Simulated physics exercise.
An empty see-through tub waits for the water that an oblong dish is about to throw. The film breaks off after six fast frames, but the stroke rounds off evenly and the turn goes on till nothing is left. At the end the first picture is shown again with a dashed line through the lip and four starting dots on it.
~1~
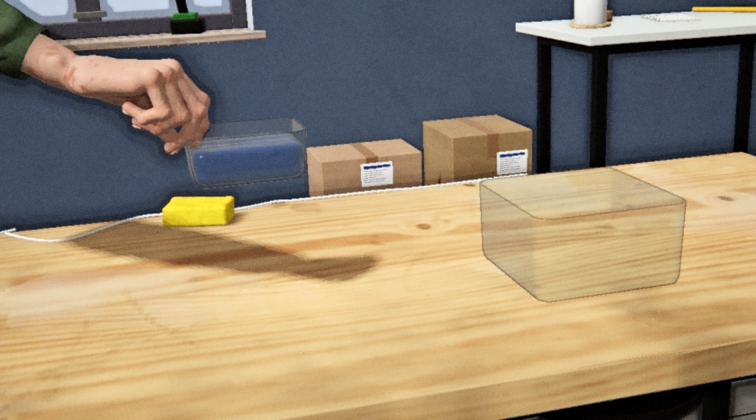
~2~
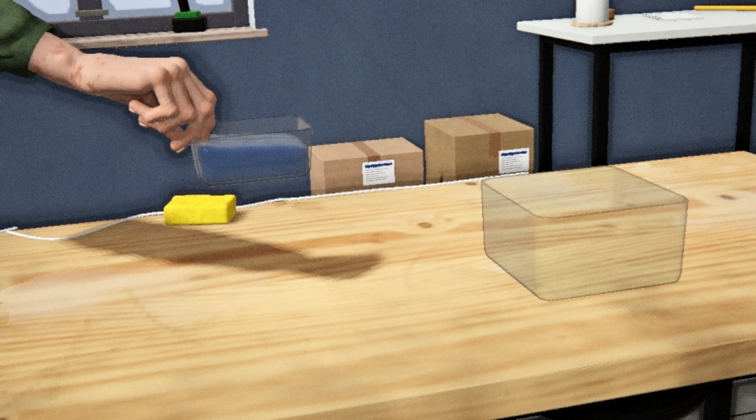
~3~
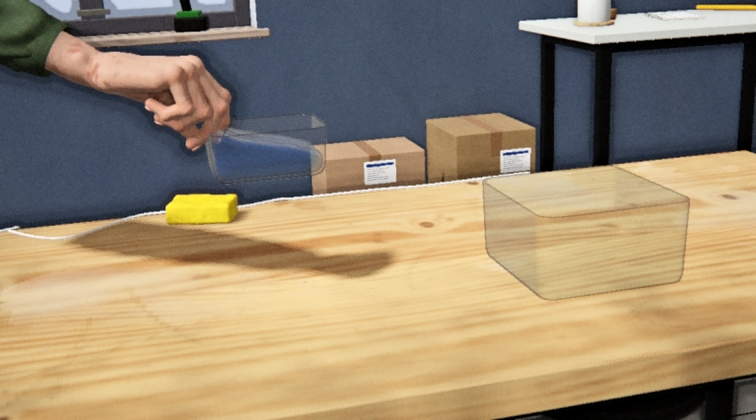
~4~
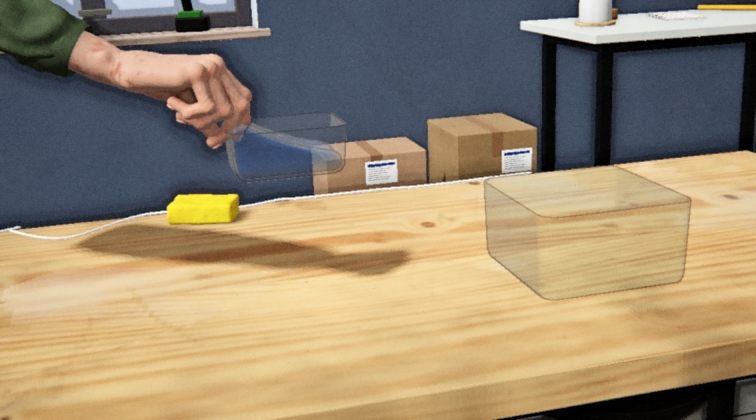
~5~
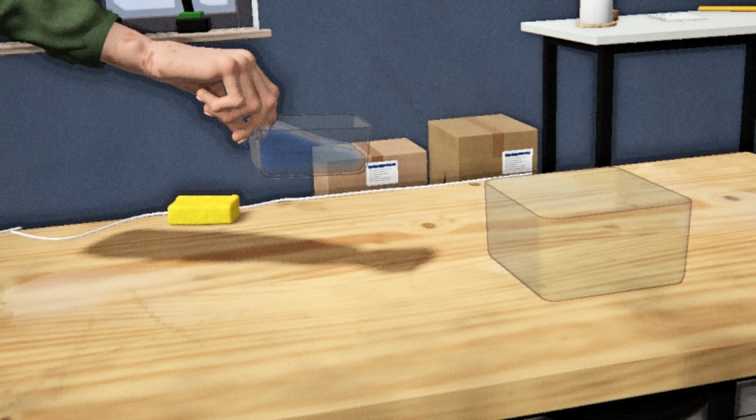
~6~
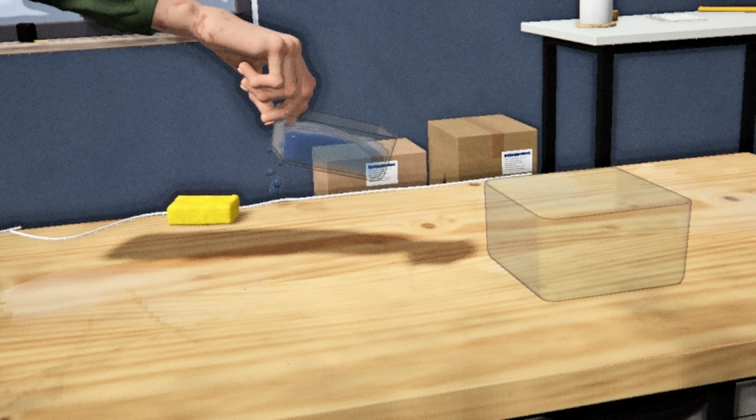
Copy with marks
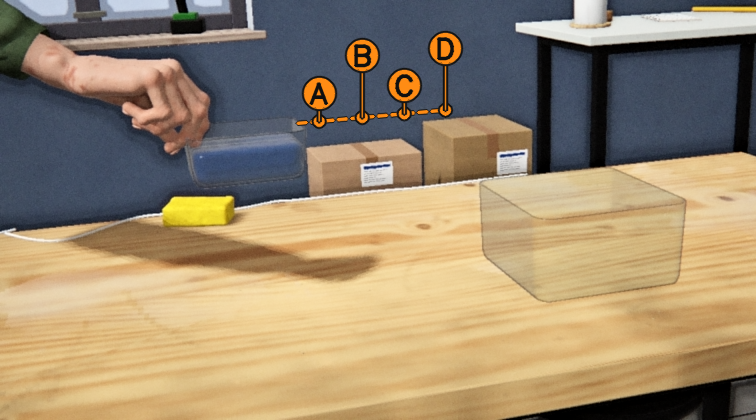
On a wooden workbench, a hand carrying a clear dish of blue water rightward, the water sloshing and dribbling over the rim.
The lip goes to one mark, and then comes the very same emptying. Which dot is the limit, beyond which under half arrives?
B.
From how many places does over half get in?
Three.
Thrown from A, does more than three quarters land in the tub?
No, it does not.
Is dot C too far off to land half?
No.
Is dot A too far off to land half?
Yes.
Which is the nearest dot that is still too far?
A it is.
In orange, A at (319, 121); B at (362, 117); C at (404, 113); D at (445, 110).
With A, about 24 % lands in the tub, 72 % falls short and 4 % goes beside or beyond.
With B, about 70 % lands in the tub, 23 % falls short and 7 % goes beside or beyond.
With C, about 83 % lands in the tub, 8 % falls short and 9 % goes beside or beyond.
With D, about 93 % lands in the tub, 3 % falls short and 4 % goes beside or beyond.
